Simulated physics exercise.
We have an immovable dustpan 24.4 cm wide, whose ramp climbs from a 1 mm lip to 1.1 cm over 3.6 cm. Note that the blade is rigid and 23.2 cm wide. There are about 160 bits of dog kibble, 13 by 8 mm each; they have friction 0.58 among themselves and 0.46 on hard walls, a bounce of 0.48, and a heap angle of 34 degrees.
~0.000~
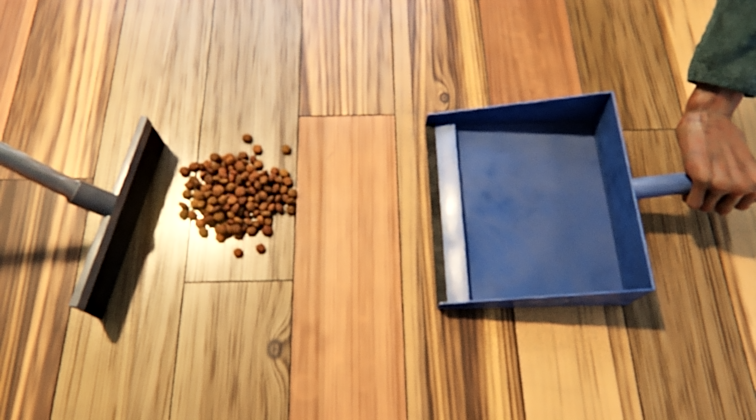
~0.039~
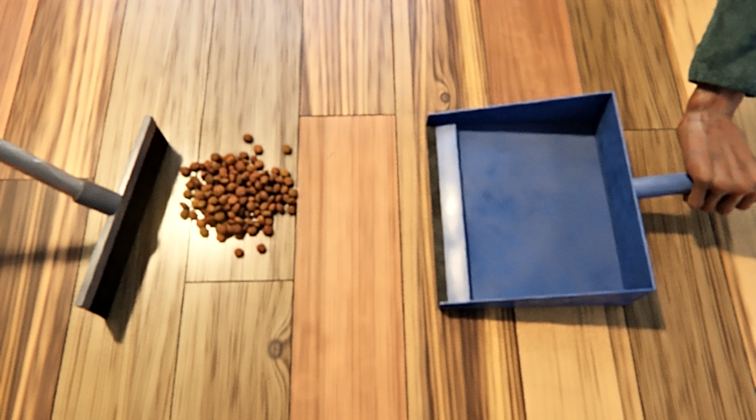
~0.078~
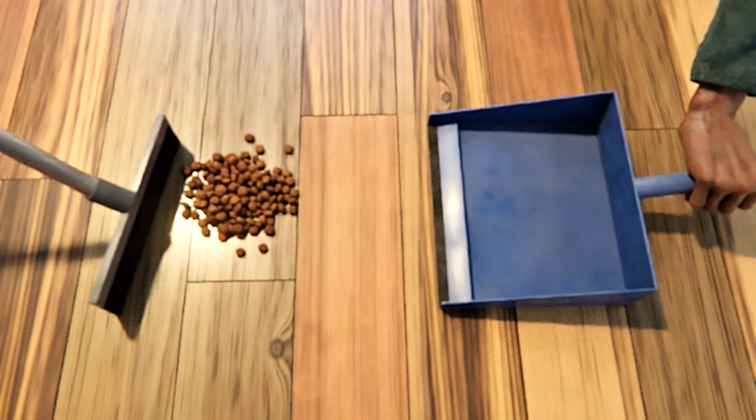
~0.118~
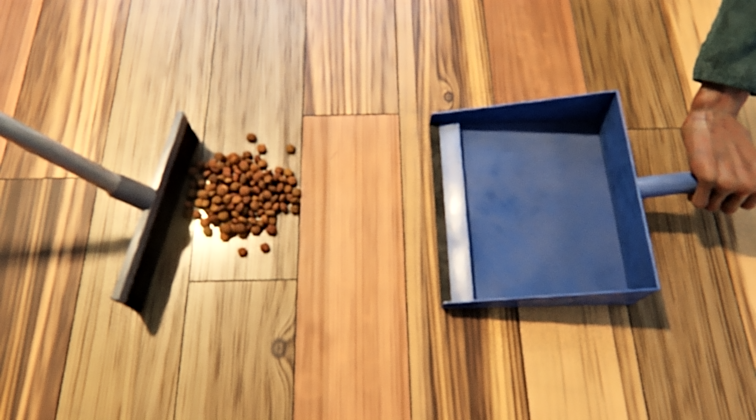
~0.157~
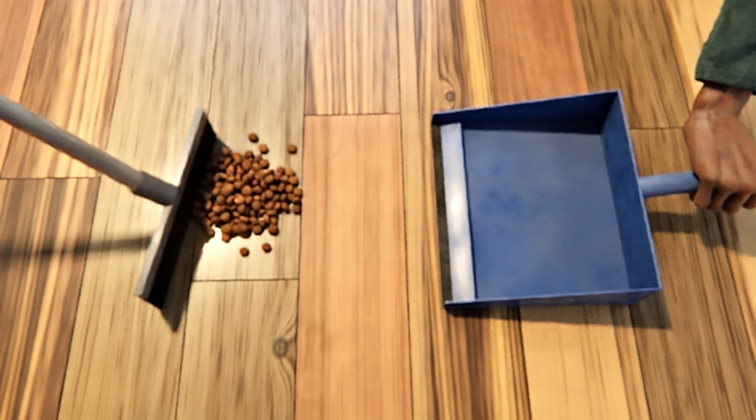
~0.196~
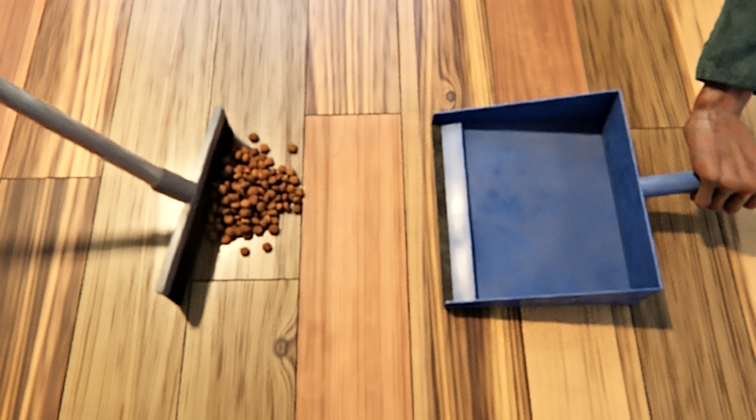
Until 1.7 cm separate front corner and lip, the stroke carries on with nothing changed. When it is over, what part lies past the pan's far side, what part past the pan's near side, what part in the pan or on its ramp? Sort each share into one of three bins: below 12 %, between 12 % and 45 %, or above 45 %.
Past the pan's far side: Below 12 %; past the pan's near side: Below 12 %; in the pan or on its ramp: Between 12 % and 45 %.
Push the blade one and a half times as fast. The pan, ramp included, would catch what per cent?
I'd put it at close to 30 per cent.
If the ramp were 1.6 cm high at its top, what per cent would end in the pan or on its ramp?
Estimated share: Around 15 in a hundred.
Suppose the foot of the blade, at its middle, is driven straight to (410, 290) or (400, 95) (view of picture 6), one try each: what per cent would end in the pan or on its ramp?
Roughly 25 % and 0 %.
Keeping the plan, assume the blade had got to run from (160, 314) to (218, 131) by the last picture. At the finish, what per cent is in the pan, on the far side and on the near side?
Pan: 35, far side: 0, near side: 5.
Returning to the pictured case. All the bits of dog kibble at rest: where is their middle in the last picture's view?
Centre at rest: Approx. (427, 182) px.
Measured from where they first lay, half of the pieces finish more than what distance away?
That distance is around 24 cm.
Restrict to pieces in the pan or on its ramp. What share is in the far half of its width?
Something like 90 in a hundred.
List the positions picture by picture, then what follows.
Blade from (79, 305) to (147, 124), moved 0.0 cm, 0 of the pieces shifted so far; middle of the pieces at (239, 192); pan at (536, 208), in the first picture.
Blade from (84, 305) to (151, 123), moved 0.4 cm, 0 of the pieces shifted so far; middle of the pieces at (240, 192), in the second picture.
Blade from (98, 302) to (163, 122), moved 1.7 cm, 0 of the pieces shifted so far; middle of the pieces at (241, 192), in the third picture.
Blade from (120, 298) to (183, 119), moved 3.7 cm, 1 of the pieces shifted so far; middle of the pieces at (243, 191), in the fourth picture.
Blade from (142, 295) to (202, 116), moved 5.9 cm, 33 of the pieces shifted so far; middle of the pieces at (247, 191), in the fifth picture.
Blade from (163, 291) to (221, 113), moved 8.1 cm, 100 of the pieces shifted so far; middle of the pieces at (250, 191); pan at (542, 207). The blade's pace is about 0.55 m/s, heading 9 degrees away from the viewer's side, in the sixth picture.
After 0.42 s, middle of the blade 16 cm from the lip; 0 % over the lip, far side 0 %, near side 0 %.
Then, at 0.57 s, middle of the blade 8 cm from the lip; 0 % over the lip, far side 5 %, near side 0 %.
After 0.85 s, middle of the blade 4 cm from the lip; 20 % over the lip, far side 5 %, near side 0 %.
In the end, at 1.1 s, far side 5 %, near side 0 %, pan 20 %, in front of the lip or behind the blade 75 %.
